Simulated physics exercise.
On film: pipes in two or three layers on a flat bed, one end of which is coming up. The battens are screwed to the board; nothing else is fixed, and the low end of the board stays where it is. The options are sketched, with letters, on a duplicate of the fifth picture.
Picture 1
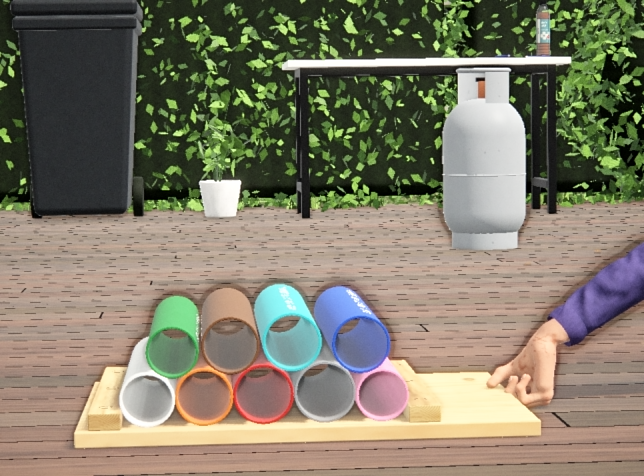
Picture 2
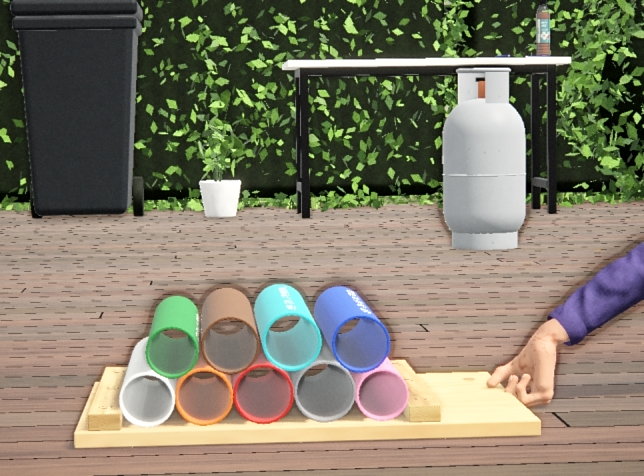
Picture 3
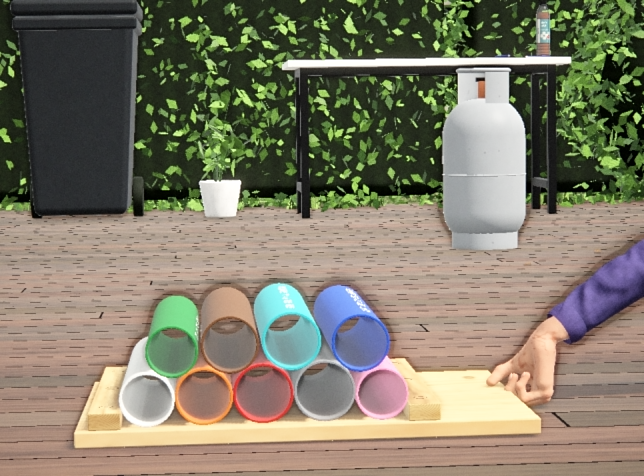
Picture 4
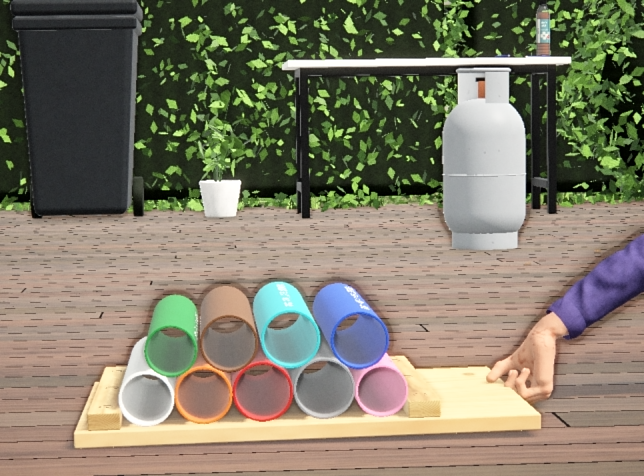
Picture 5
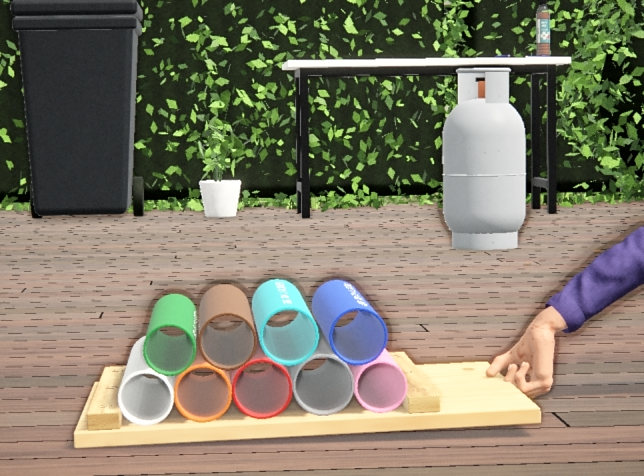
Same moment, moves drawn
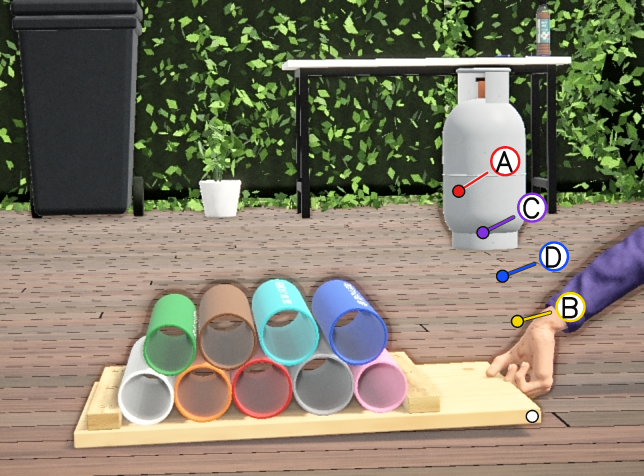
At the start, nine coloured pipes lie stacked in two layers between battens on a wooden board, with a purple-sleeved hand at its right end. The hand then raises that end very slightly, tilting the board a little, while the pipes stay stacked together.
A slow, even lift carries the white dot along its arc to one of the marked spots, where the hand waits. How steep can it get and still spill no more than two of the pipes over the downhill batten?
No higher than C.
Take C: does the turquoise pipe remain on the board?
The turquoise pipe: Yes.
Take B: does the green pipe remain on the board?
Yes.
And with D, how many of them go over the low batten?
The count is none.
On the marked copy, A at (459, 191); B at (517, 321); C at (483, 233); D at (503, 276); the white dot at (532, 416).
Taking C. A third of the way, board at 16°.
Two thirds of the way, board at 26°.
When it is over, board at 26°, none over the low batten.
As for the rest, A three over the low batten (green, turquoise, brown); B none over the low batten; D none over the low batten.
